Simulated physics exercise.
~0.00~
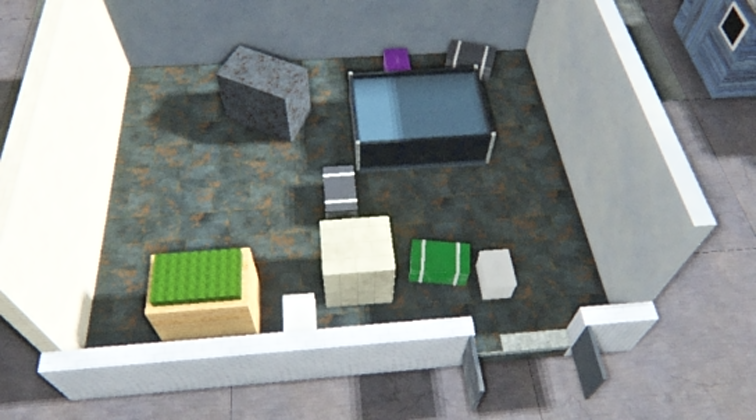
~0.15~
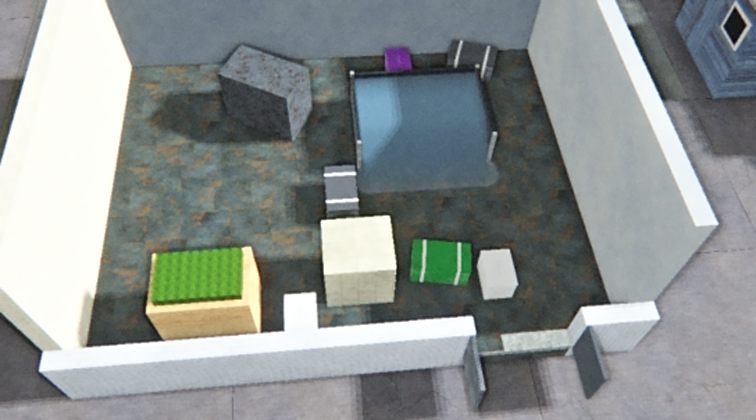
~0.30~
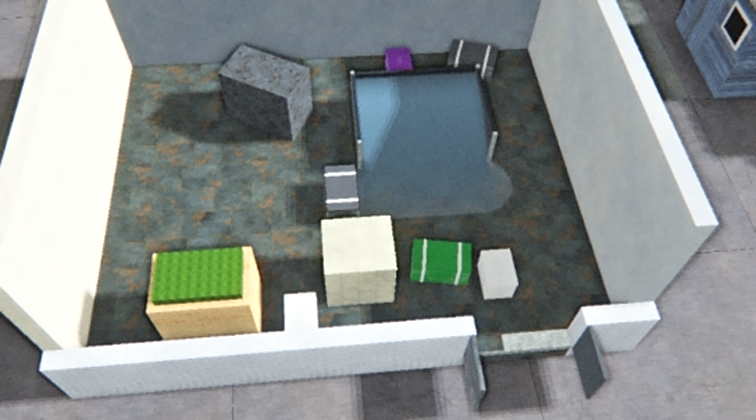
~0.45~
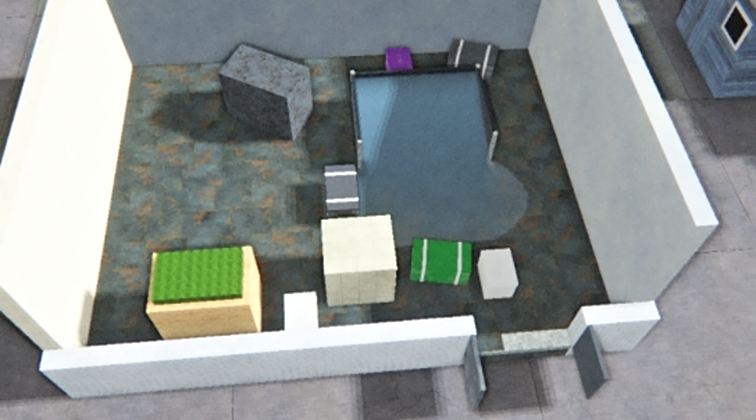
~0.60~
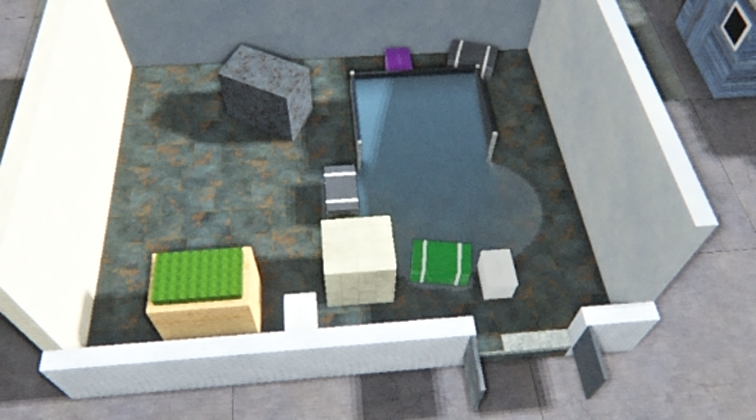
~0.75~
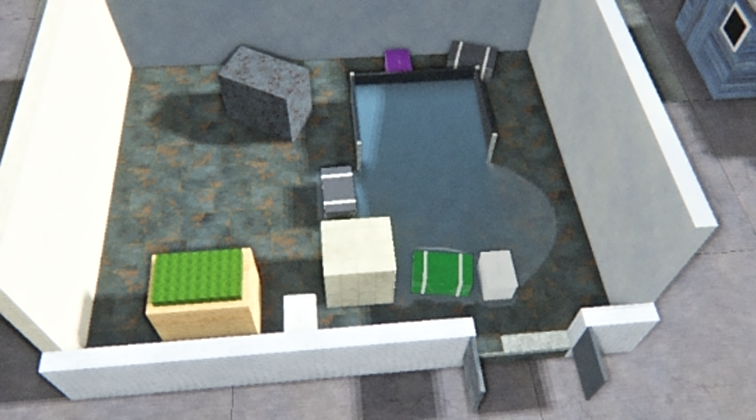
Water spreads from the open front of a tank across the floor, and the green trunk shifts slightly.
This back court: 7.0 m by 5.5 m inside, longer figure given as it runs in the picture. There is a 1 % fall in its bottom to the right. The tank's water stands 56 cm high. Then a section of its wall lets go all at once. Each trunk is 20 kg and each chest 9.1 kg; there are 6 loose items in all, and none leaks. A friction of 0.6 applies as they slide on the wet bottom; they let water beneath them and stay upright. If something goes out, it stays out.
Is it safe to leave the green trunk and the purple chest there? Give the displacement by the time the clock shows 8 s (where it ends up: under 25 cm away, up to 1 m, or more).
The green trunk will be over a metre off. The purple chest will be roughly where it started.
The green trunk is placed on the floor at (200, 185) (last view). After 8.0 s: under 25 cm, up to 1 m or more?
Short answer: It hardly moves.
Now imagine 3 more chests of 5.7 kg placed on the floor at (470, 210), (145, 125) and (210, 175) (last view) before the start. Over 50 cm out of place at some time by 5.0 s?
Beyond it, within it, within it.
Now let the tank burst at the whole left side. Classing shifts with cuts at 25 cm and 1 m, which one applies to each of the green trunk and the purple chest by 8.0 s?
Green trunk: Roughly where it was; purple chest: A modest shift.
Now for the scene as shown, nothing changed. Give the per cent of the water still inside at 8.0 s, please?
Close to 62 in a hundred parts remain.
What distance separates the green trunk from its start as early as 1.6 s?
Around 80 centimetres.
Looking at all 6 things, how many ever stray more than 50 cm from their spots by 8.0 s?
4 in all.
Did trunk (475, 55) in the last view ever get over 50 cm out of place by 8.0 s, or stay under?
Below the mark.
After 1.6 s the green trunk is near (449, 308), 0.8 m from its start, afloat; the purple chest is near (398, 61), 0.0 m from its start, aground; 1 of 6 are out; 1 afloat.
After 3.6 s the green trunk has gone out; the purple chest is near (398, 61), 0.0 m from its start, aground; 2 of 6 are out; 1 afloat.
After 5.6 s the green trunk has gone out; the purple chest is near (398, 61), 0.0 m from its start, aground; 2 of 6 are out; 1 afloat.
After 8.0 s the green trunk has gone out; the purple chest is near (398, 61), 0.0 m from its start, aground; 2 of 6 are out; 0 afloat.
